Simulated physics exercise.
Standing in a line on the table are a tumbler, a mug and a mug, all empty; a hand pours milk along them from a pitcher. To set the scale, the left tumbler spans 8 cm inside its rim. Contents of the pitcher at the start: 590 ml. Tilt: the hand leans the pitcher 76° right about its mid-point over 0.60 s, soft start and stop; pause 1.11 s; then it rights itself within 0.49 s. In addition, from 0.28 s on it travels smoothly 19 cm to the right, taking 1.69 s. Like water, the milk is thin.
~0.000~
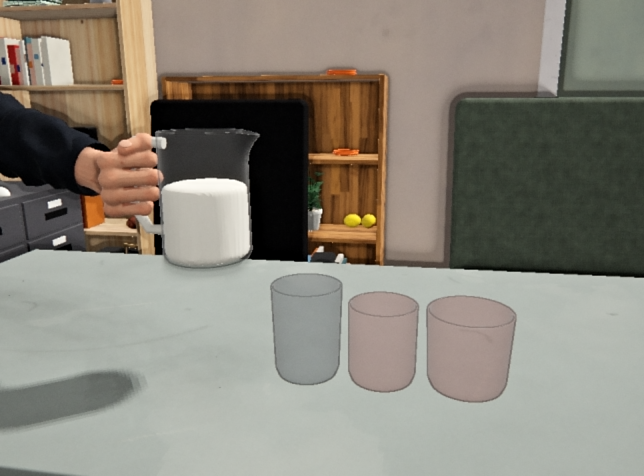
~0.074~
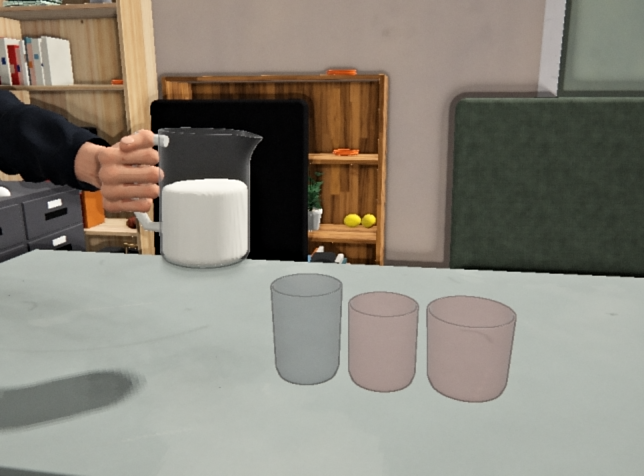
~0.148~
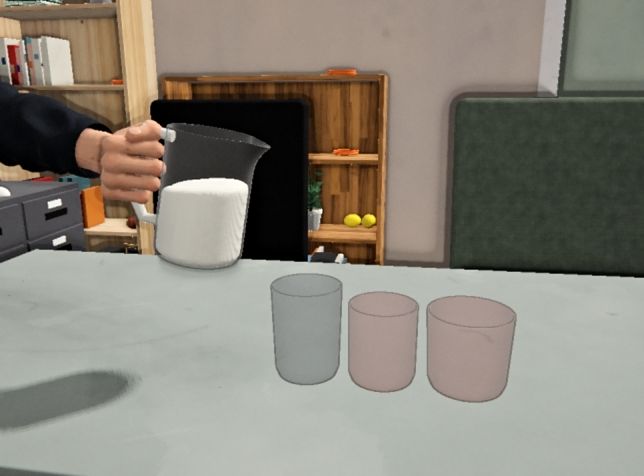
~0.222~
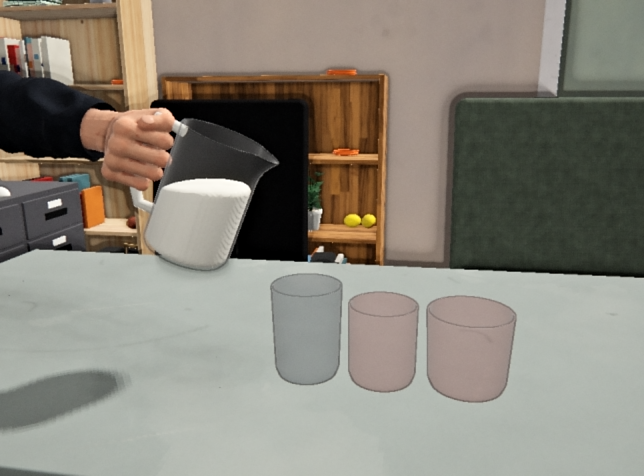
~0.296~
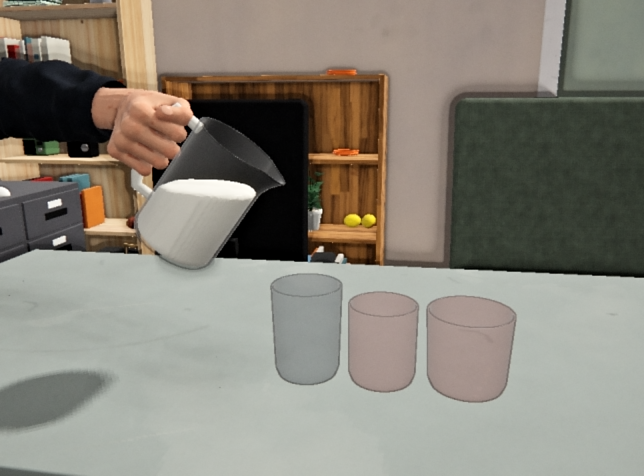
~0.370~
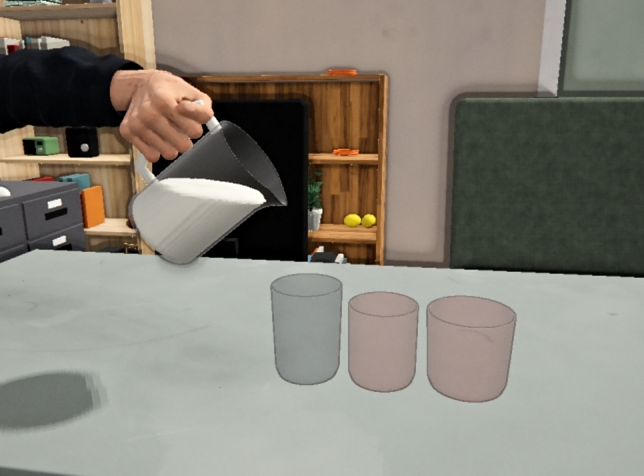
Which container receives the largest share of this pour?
Most goes into the centre one.
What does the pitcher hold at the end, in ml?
Some 180 ml.
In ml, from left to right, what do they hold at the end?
Roughly 60 ml, 240 ml and 80 ml, from left to right.
By 0.88 s the tilt is 76° and from the left they hold 55 ml, 105 ml, 0 ml, the pitcher 355 ml, and 5 ml is on the table.
By 1.25 s the tilt is 76° and from the left they hold 55 ml, 235 ml, 0 ml, the pitcher 260 ml, and 10 ml is on the table.
By 1.63 s the tilt is 76° and from the left they hold 55 ml, 240 ml, 45 ml, the pitcher 205 ml, and 20 ml is on the table.
By 2.05 s the tilt is 16° and from the left they hold 55 ml, 240 ml, 80 ml, the pitcher 185 ml, and 25 ml is on the table.
At rest from the left they hold 55 ml, 240 ml, 80 ml, the pitcher 185 ml, and 25 ml is on the table.
